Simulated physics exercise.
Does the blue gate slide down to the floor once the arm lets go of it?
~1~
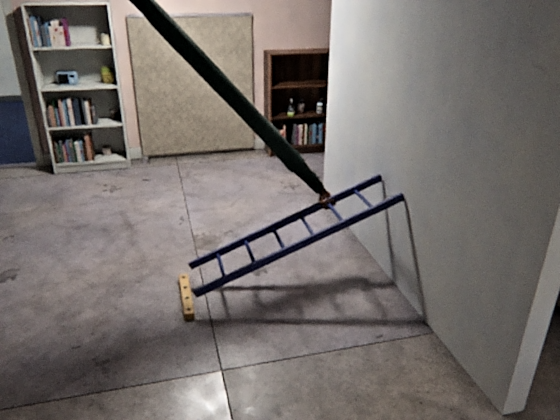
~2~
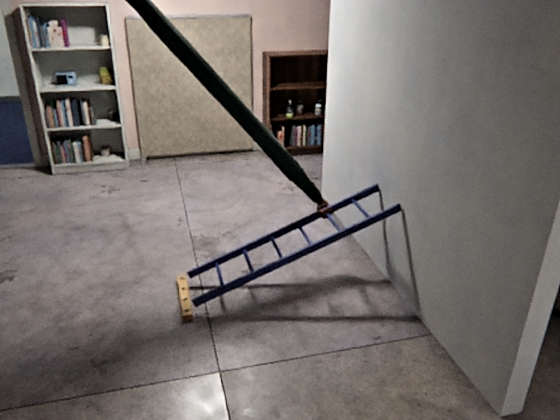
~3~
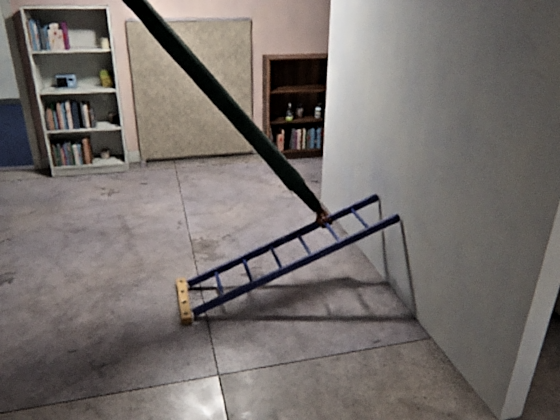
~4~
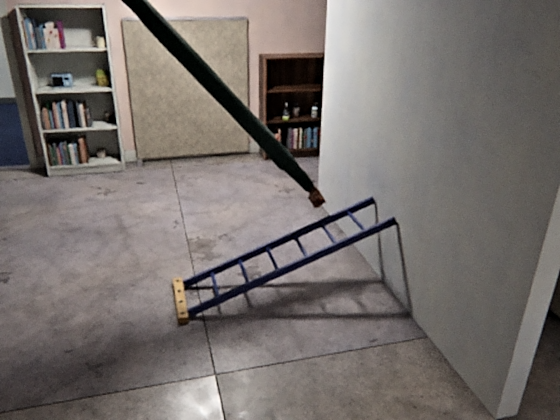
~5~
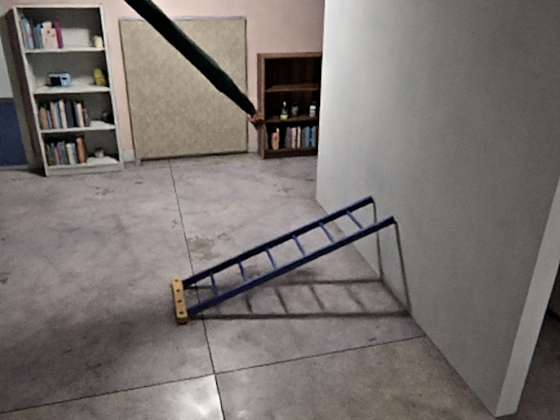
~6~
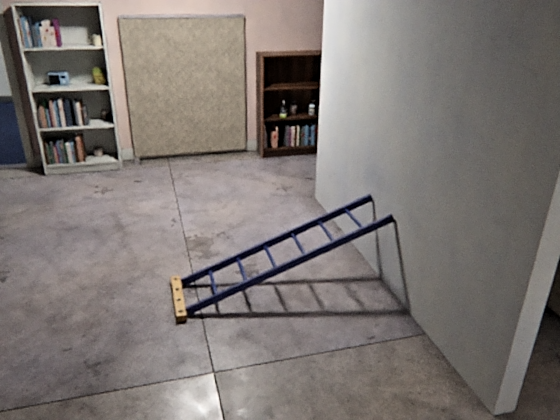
No, the blue gate stays up. It is still leaning against the wall with its lower end at the yellow batten after the arm has gone.
